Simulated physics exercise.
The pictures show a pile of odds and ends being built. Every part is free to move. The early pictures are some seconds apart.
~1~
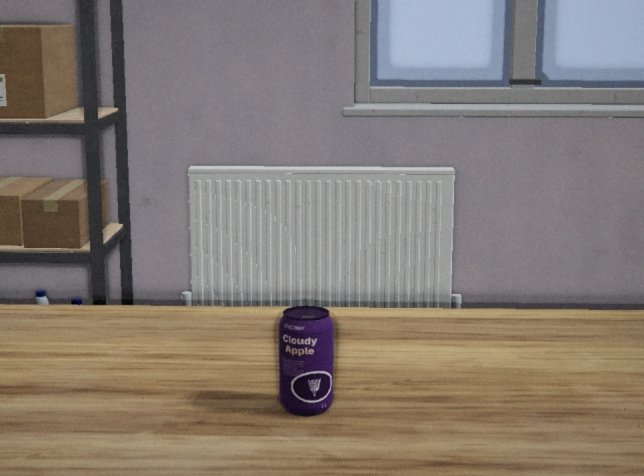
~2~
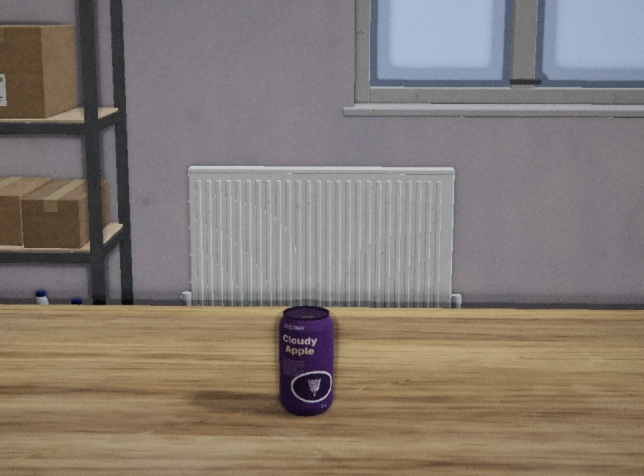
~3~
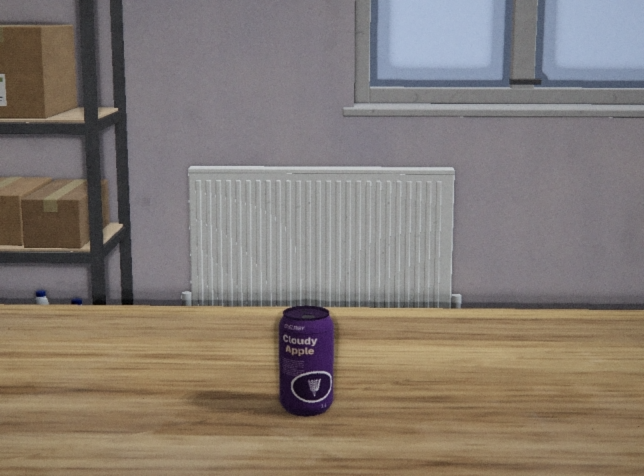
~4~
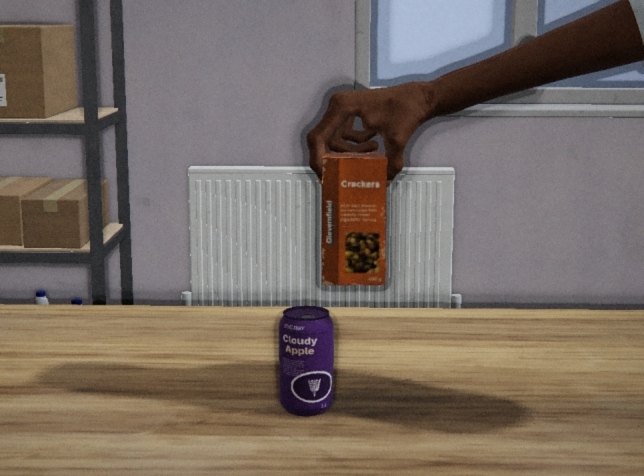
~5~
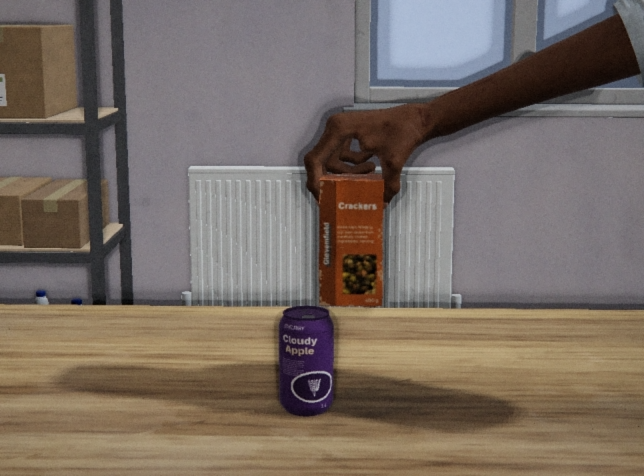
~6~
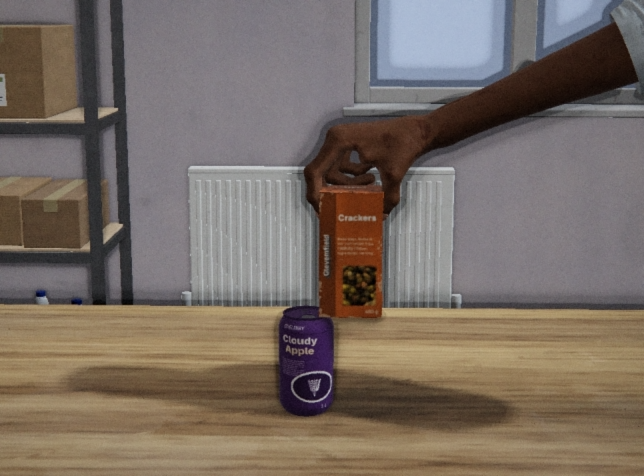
Hand lowering an orange crackers carton above and slightly behind a still purple Cloudy Apple can on a wooden table.
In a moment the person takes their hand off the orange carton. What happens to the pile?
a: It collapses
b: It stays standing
It collapses (a).
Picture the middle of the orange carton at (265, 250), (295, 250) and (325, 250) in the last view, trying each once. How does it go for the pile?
In order, the pile tumbles down, then stands firm, and lastly stands firm.
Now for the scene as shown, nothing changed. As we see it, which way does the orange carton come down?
Well, it travels over to the right.
Then, 0.30 s later than the last frame, orange carton tilted by 37° near (386, 274).
Then, 0.40 s later than the last frame, orange carton now fallen.
Then, 0.50 s later than the last frame, things are still on the move.
Then, 1.20 s later than the last frame, nothing new.
When it is over, fallen, orange carton; purple can as before. End places, in pixels of the last picture, orange carton near (470, 382). The pile gives way.
